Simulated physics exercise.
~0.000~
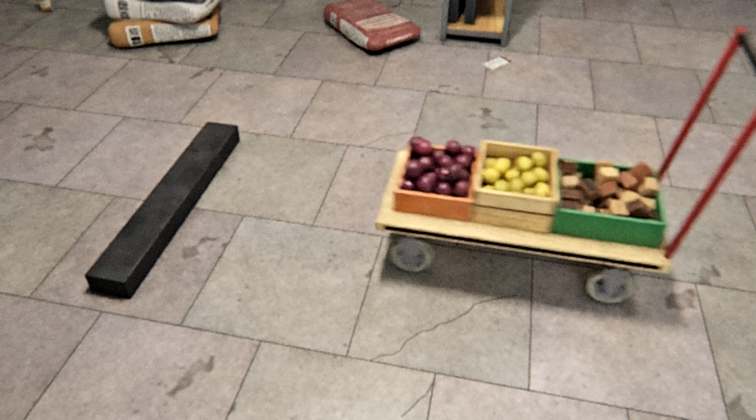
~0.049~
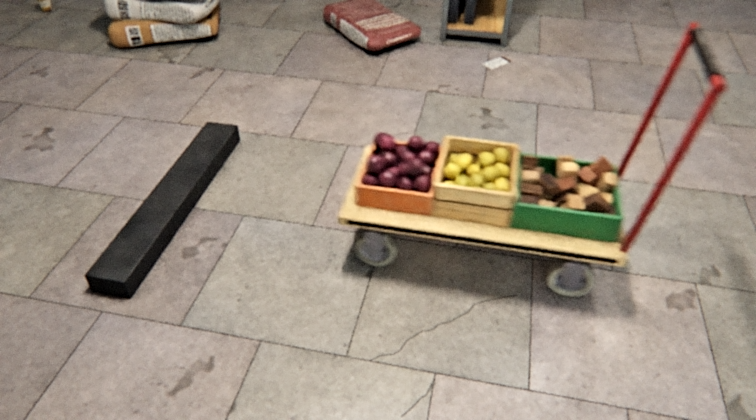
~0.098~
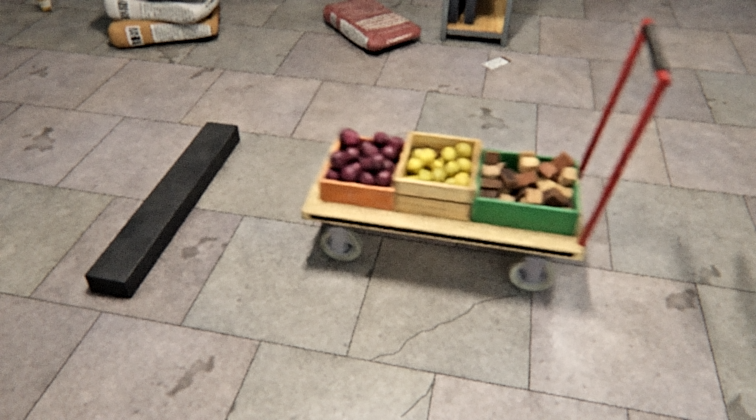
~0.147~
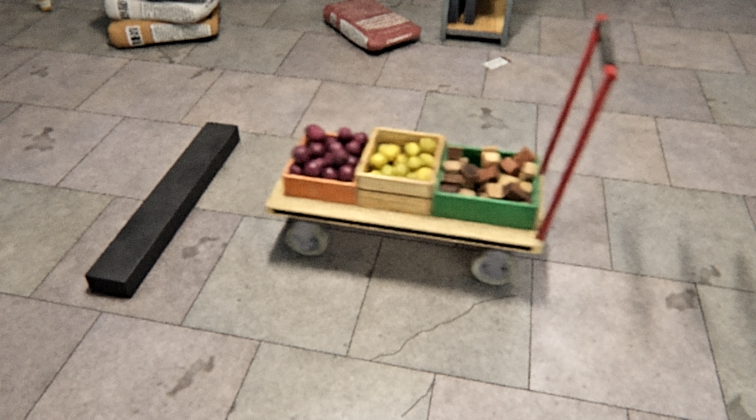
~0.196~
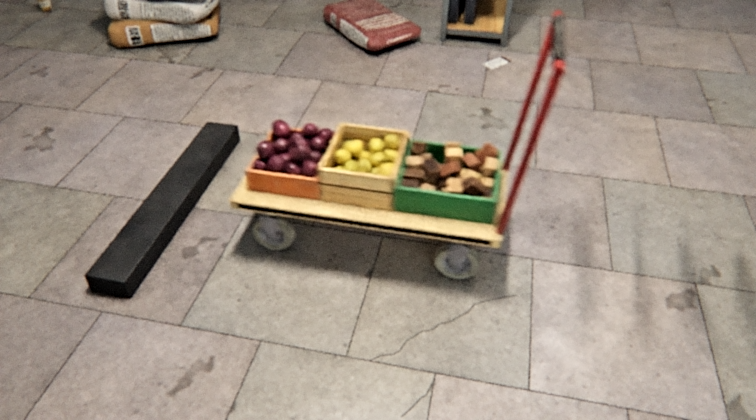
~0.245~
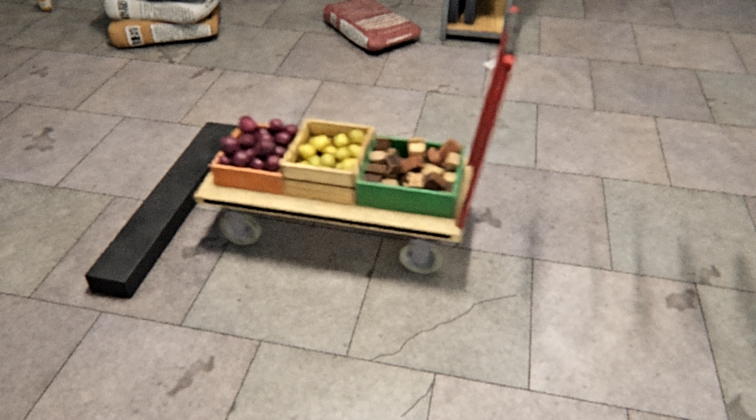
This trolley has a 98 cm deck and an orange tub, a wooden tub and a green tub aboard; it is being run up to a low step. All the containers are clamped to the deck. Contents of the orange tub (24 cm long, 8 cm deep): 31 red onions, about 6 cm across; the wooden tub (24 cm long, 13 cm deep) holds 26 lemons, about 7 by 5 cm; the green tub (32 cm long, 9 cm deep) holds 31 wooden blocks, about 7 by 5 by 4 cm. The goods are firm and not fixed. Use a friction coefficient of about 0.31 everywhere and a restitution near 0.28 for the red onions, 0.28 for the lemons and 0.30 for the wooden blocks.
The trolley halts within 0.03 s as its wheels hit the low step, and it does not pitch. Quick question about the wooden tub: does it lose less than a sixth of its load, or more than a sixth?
It loses less than a sixth of its load.
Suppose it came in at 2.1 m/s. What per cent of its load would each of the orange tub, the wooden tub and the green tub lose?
In that case the orange tub sheds 30 per cent of its load, the wooden tub 0 per cent, and the green tub 0 per cent.
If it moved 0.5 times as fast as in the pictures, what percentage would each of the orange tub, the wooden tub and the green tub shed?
Then the orange tub sheds 10 per cent, the wooden tub 0 per cent, and the green tub 0 per cent.
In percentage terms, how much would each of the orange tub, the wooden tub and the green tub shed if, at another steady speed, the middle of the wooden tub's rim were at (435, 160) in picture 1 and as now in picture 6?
Then orange tub 20, wooden tub 0, green tub 0 per cent.
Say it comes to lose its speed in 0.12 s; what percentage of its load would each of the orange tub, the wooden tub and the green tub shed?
Orange tub 30 %, wooden tub 0 %, green tub 10 %.
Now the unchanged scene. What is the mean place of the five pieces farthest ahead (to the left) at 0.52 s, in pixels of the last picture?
Around (111, 109) in pixels.
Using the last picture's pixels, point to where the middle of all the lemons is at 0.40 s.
Centred roughly at (271, 153).
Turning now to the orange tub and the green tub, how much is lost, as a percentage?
I'd estimate orange tub near 40 and green tub near 10 per cent.
After 0.30 s, the wheels strike.
After 0.40 s, the orange tub is down by 5 of 31, the wooden tub has all 26 and the green tub has all 31.
After 0.52 s, the orange tub is down by 10 of 31, the wooden tub is down by 1 of 26 and the green tub is down by 2 of 31.
After 0.75 s, the orange tub is down by 12 of 31, the wooden tub is down by 2 of 26 and the green tub is down by 3 of 31.
When it is over (at 1.26 s), the orange tub is down by 12 of 31, the wooden tub is down by 2 of 26 and the green tub is down by 3 of 31. Asked share, 2 of 26, 8 per cent.
